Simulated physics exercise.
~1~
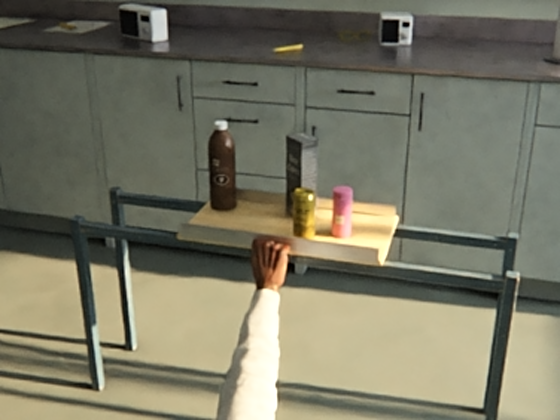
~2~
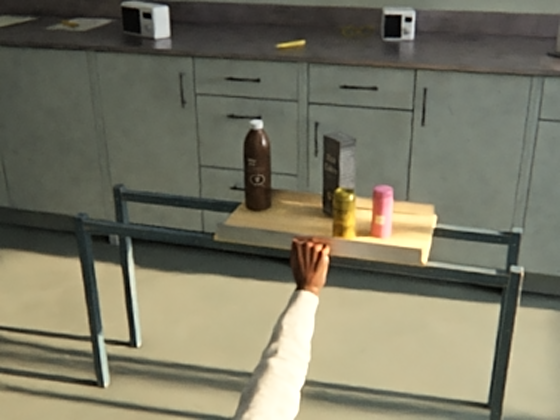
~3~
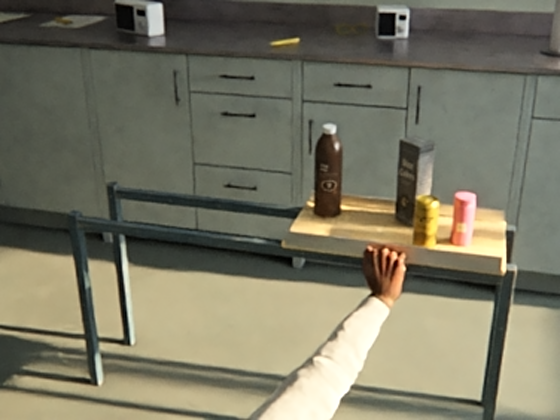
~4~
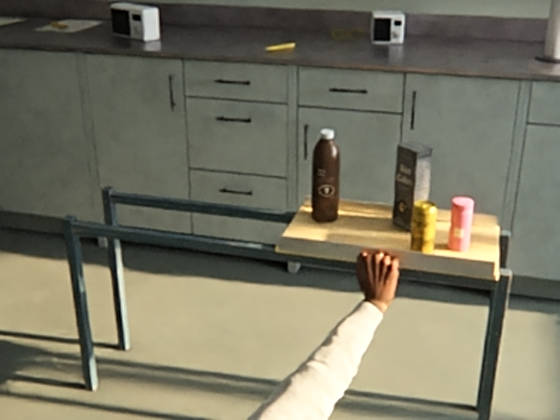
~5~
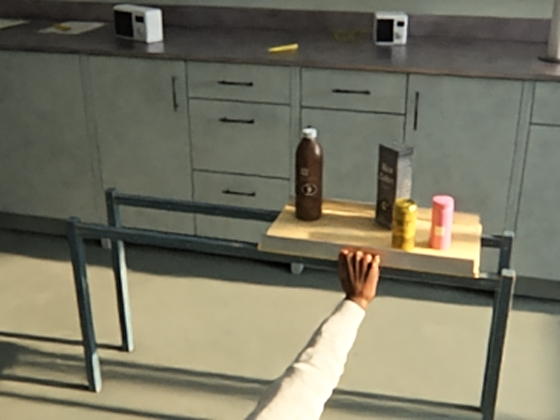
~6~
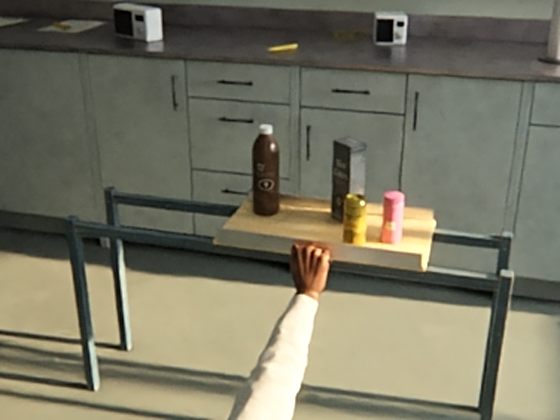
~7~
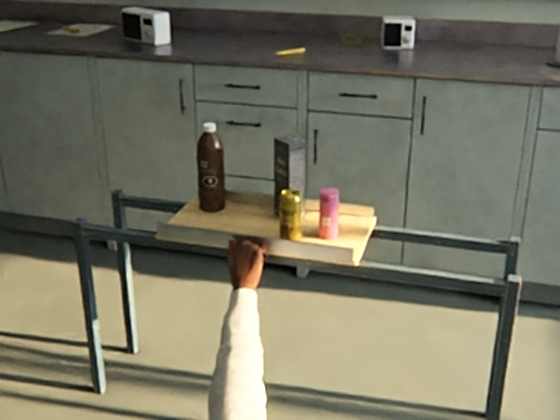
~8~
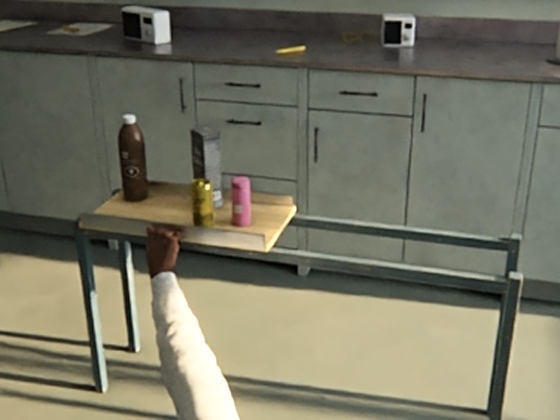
A hand slid a wooden tray carrying a brown bottle, a grey carton, a yellow can and a pink shaker to the right along metal rails, then pushed it back across to the left end, with all four still standing.
